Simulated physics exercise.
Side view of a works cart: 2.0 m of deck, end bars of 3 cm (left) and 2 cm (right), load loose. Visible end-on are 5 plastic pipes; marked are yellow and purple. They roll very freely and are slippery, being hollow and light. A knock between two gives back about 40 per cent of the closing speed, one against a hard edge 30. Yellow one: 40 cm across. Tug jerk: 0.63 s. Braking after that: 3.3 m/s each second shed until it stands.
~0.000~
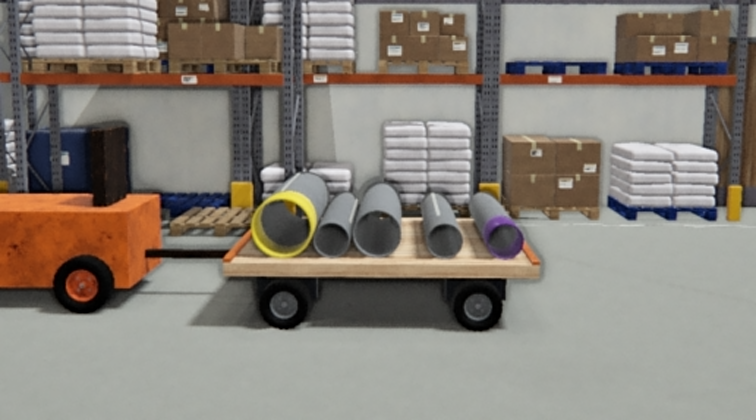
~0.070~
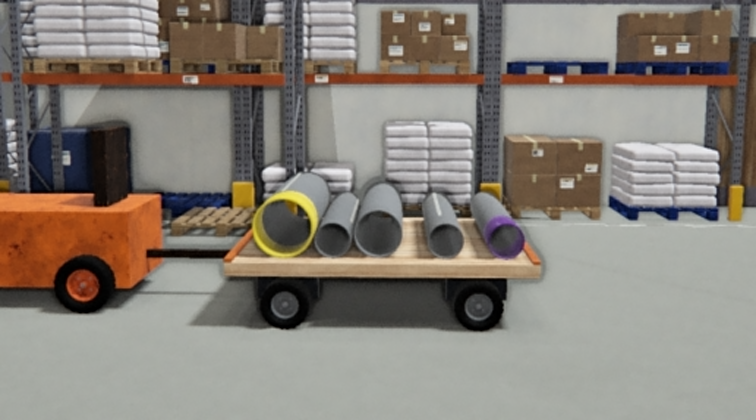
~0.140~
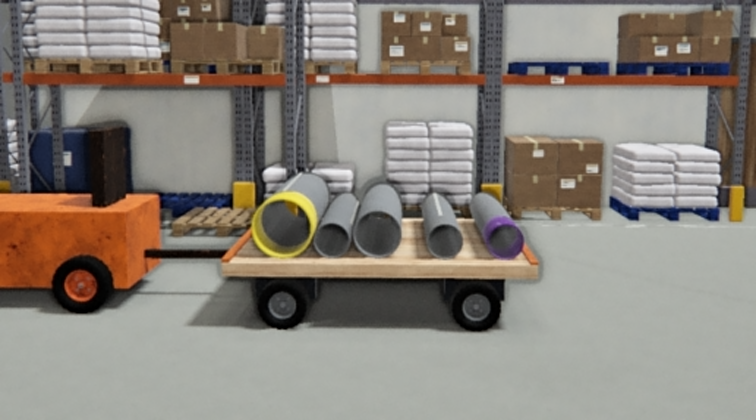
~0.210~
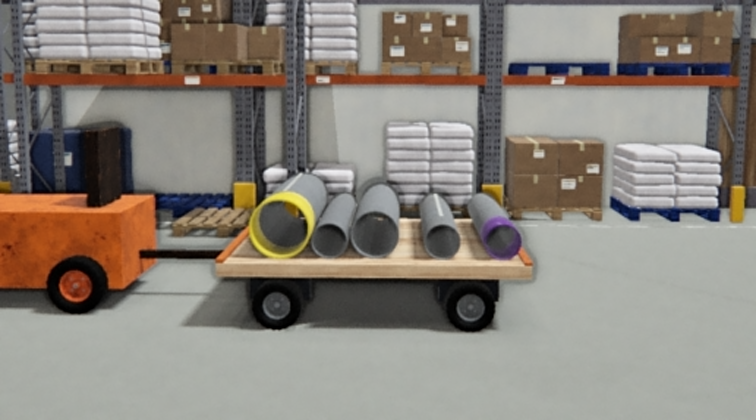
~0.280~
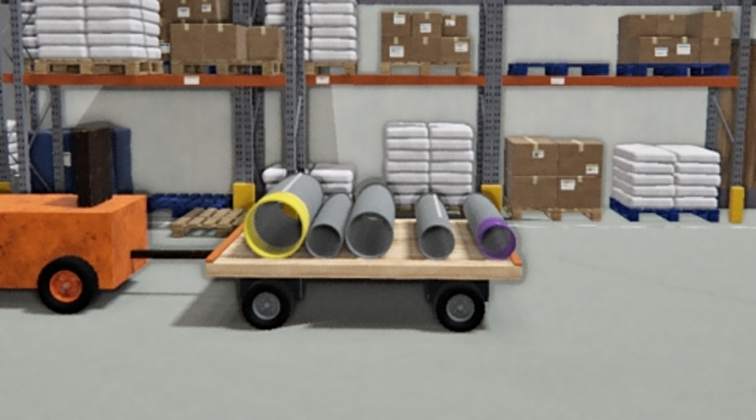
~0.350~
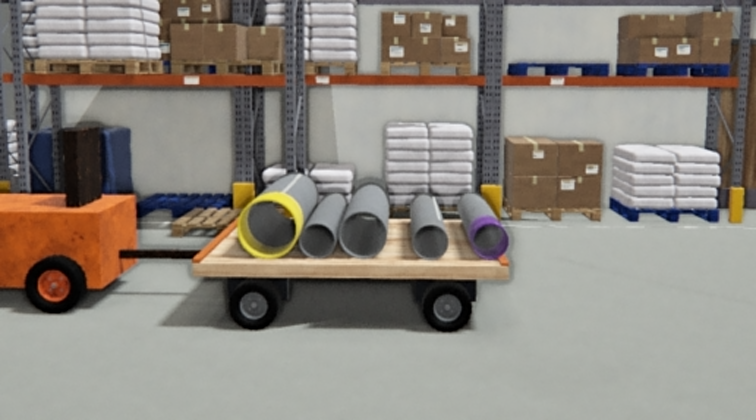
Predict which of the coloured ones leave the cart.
The yellow one does not fall and the purple one comes off.
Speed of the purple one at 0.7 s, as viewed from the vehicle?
It's travelling at about 2.0 m/s.
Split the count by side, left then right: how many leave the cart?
Result (left / right): 0 / 2.
By 0.7 s, yellow is on the deck, 75 cm from the left bar, rolling right along the cart; purple is over the right bar and falling; 1 gone from the cart.
By 0.9 s, yellow is on the deck, 95 cm from the right bar, rolling right along the cart; purple is over the right bar and down; 1 gone from the cart.
Finally (2.3 s), yellow is on the deck, 80 cm from the right bar; purple is over the right bar and down; 2 gone from the cart.
